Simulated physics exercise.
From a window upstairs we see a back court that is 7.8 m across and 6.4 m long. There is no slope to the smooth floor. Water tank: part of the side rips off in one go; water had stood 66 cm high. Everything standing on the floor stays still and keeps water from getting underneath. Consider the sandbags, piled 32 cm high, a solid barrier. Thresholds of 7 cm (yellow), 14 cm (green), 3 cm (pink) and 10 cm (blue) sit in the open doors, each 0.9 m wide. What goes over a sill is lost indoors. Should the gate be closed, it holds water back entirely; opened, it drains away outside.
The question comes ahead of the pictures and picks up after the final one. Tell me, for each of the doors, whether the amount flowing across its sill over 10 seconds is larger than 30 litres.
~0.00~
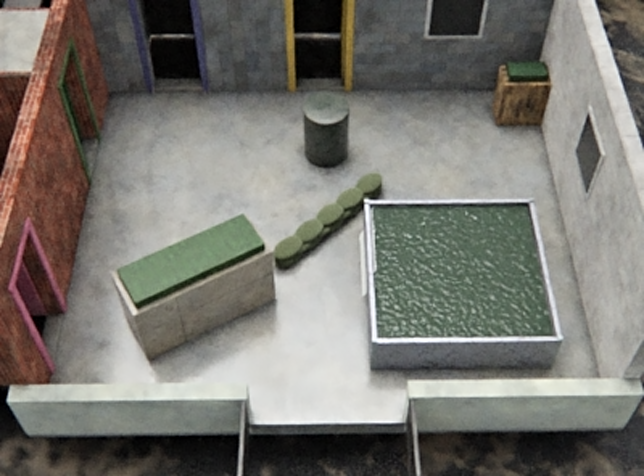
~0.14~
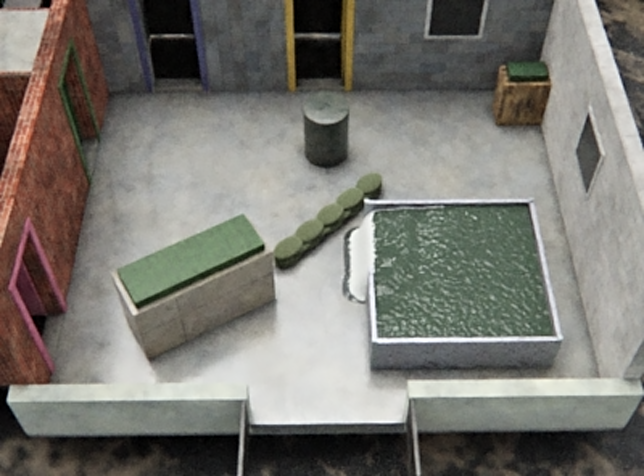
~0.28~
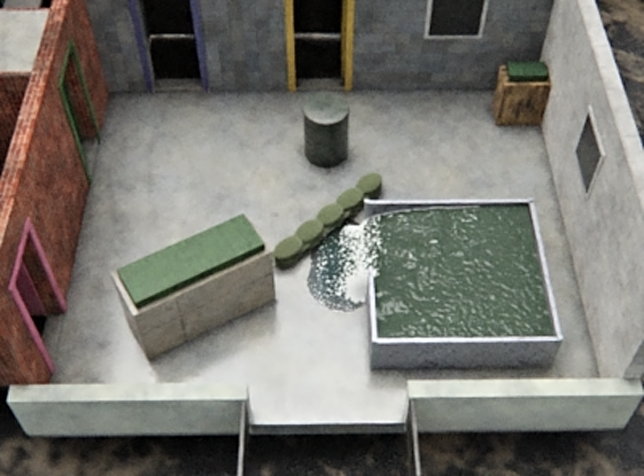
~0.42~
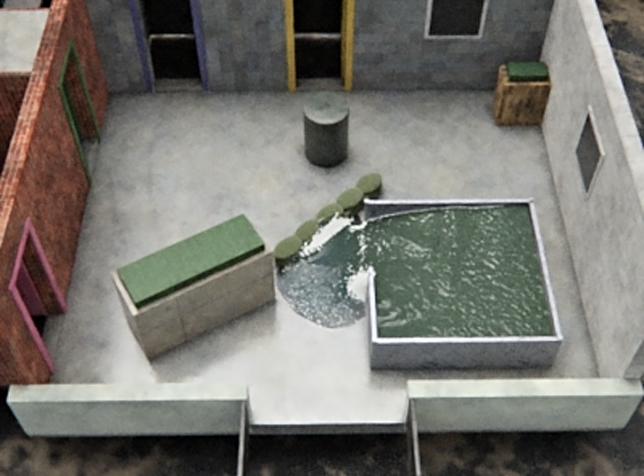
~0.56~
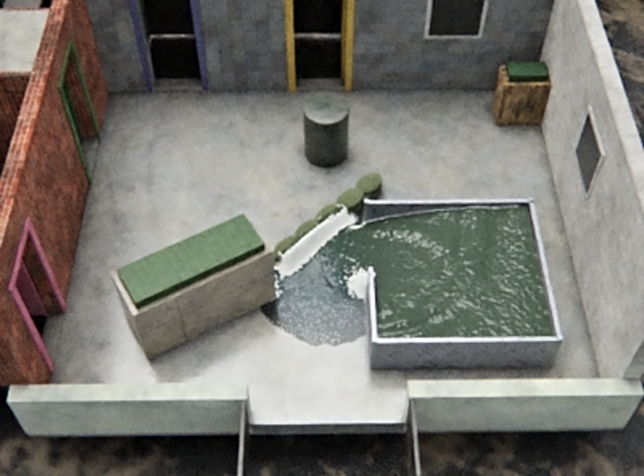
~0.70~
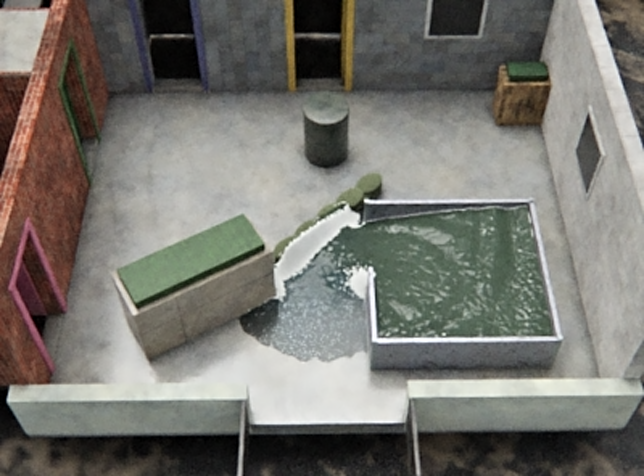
The yellow door never breaches the limit; the green door never breaches the limit; the pink door breaches the limit; the blue door never breaches the limit.
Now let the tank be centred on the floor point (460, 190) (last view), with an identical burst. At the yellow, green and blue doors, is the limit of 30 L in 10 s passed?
Well, yellow ends up beyond the mark, green ends up inside the mark and blue ends up inside the mark.
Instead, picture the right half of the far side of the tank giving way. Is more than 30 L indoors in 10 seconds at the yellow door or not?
Then: Yellow above.
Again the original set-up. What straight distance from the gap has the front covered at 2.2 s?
It comes to some 5.0 metres.
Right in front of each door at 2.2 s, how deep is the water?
Depths in cm: Yellow 0, green 0, pink 0, blue 0.
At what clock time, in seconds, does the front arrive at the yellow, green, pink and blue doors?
Yellow: 4.5 s; green: 2.8 s; pink: 2.8 s; blue: 3.0 s.
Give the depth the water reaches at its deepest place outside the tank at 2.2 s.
I'd put it at close to 52 cm.
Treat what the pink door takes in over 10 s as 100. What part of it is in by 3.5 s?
Fraction in by then: Around 5 per cent.
After 1.4 s water covers 20 % of the floor and is deepest (56 cm) near (271, 289); yellow door not reached, green door not reached, pink door not reached, blue door not reached.
After 2.2 s water covers 45 % of the floor and is deepest (52 cm) near (271, 289); yellow door not reached, green door not reached, pink door not reached, blue door not reached.
After 3.5 s water covers 65 % of the floor and is deepest (34 cm) near (271, 289); yellow door not reached, green door 8 cm at the sill, 0 L in, pink door 9 cm at the sill, 5 L in, blue door 10 cm at the sill, 0 L in.
After 6.0 s water covers 80 % of the floor and is deepest (24 cm) near (271, 289); yellow door 4 cm at the sill, 0 L in, green door 9 cm at the sill, 0 L in, pink door 9 cm at the sill, 57 L in, blue door 7 cm at the sill, 2 L in.
After 10.0 s water covers 95 % of the floor and is deepest (14 cm) near (271, 289); yellow door 8 cm at the sill, 1 L in, green door 5 cm at the sill, 0 L in, pink door 7 cm at the sill, 112 L in, blue door 5 cm at the sill, 2 L in.
